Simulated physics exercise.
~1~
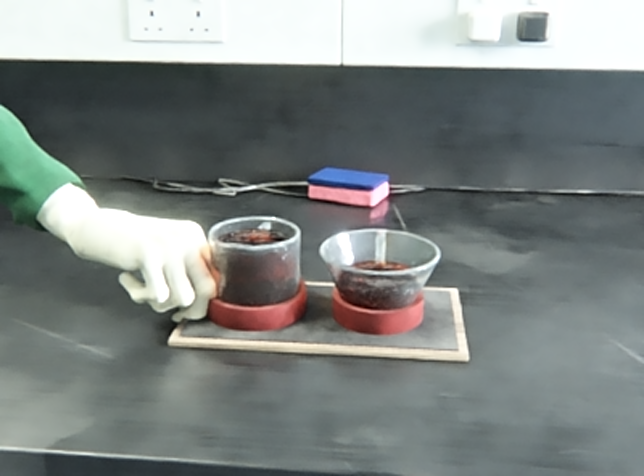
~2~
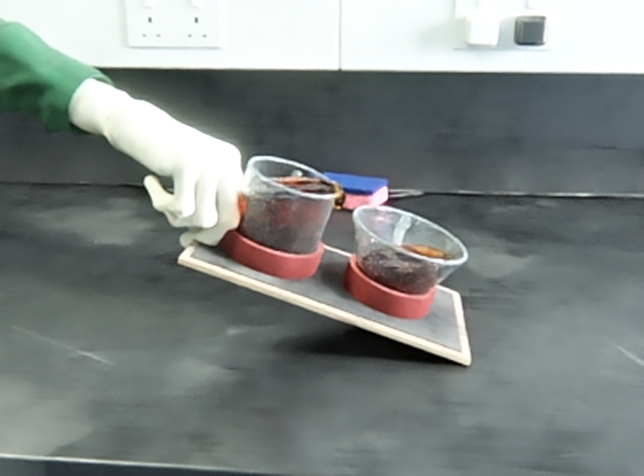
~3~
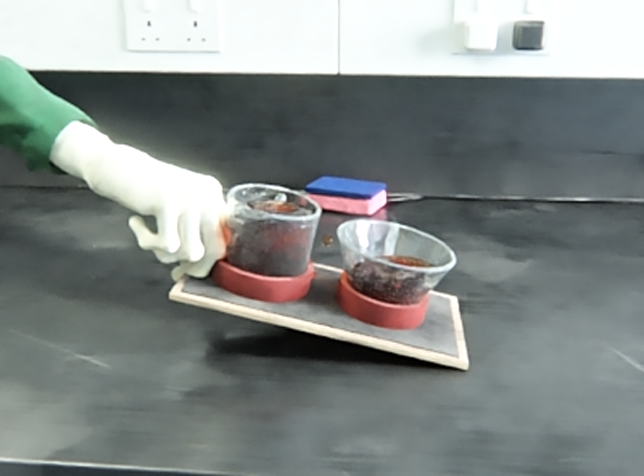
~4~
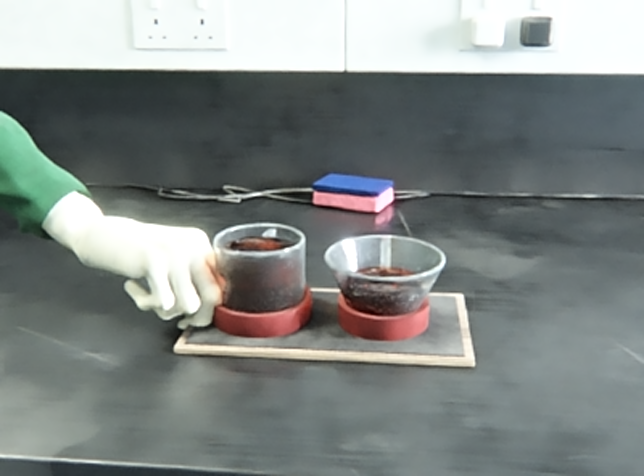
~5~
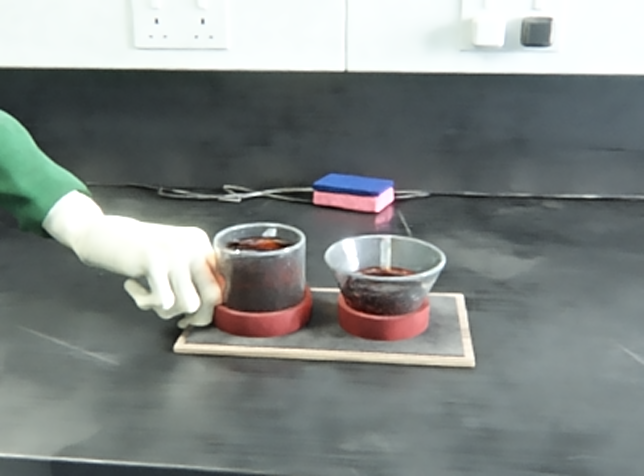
In this clip, a white-gloved hand raises the left edge of a tray holding two clear open containers of dark liquid in red holders, tilting it toward the right, then lowers it flat, with both containers still upright in their holders.
